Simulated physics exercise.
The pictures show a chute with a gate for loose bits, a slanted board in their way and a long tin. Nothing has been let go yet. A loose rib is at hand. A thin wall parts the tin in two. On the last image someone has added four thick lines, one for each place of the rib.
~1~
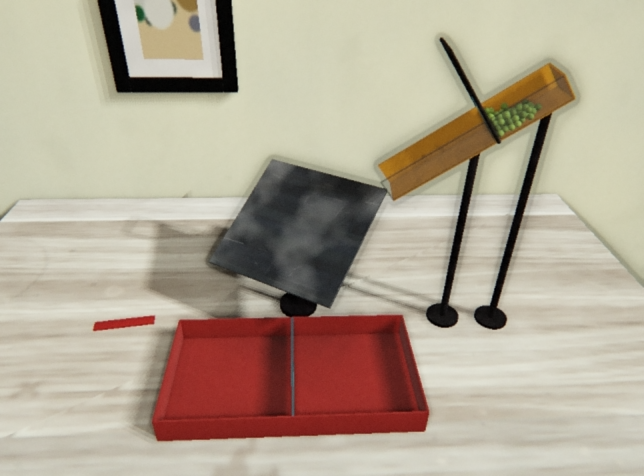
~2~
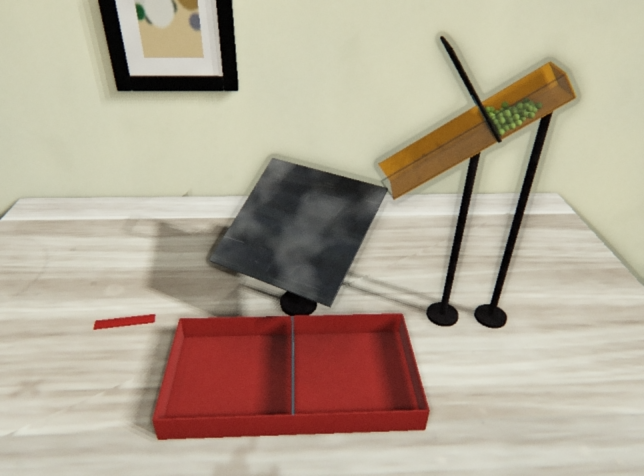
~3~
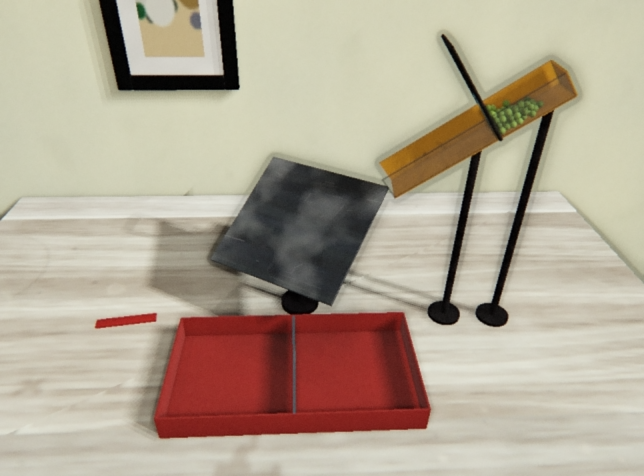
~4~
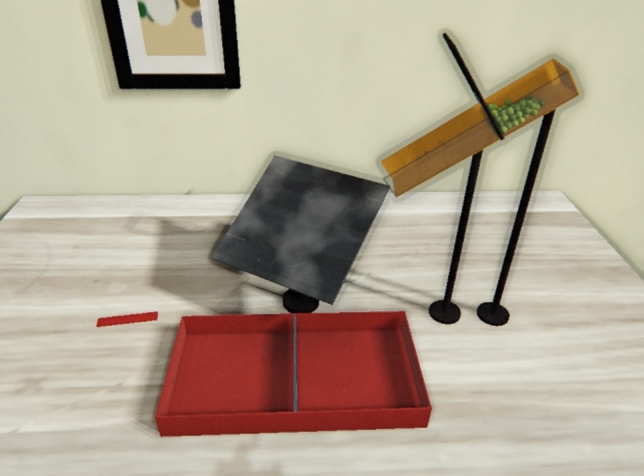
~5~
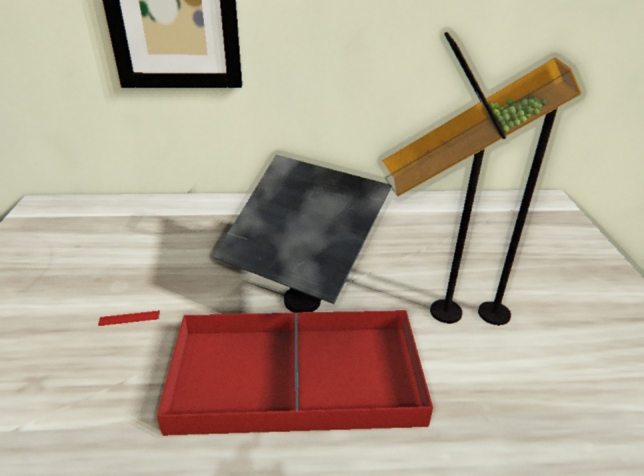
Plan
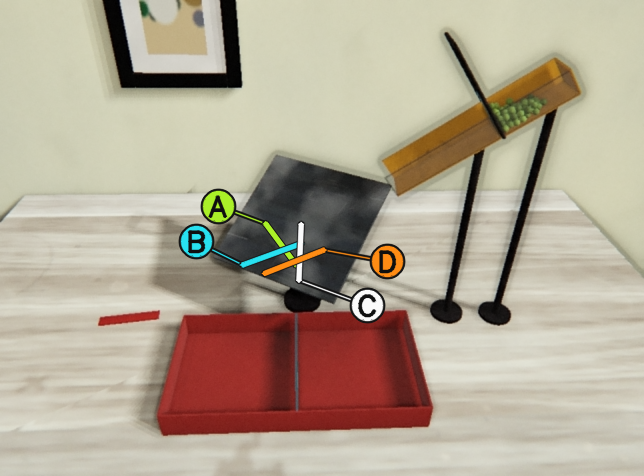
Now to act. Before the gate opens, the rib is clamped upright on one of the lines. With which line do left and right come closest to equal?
The best line is C.
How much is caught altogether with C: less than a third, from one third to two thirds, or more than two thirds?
It is more than two thirds.
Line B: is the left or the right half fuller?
Left.
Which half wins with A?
The left half.
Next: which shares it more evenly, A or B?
Line A.
On the marked copy, line A from (265, 223) to (296, 265); line B from (301, 243) to (242, 264); line C from (301, 224) to (298, 280); line D from (323, 250) to (264, 273).
If A is chosen, of what is caught, the bulk in the left half, a small share in the right.
If B is chosen, of what is caught, the whole lot in the left half, none at all in the right.
If C is chosen, of what is caught, close to a third in the left half, close to two thirds in the right.
If D is chosen, of what is caught, all but a few in the left half, only a few in the right.
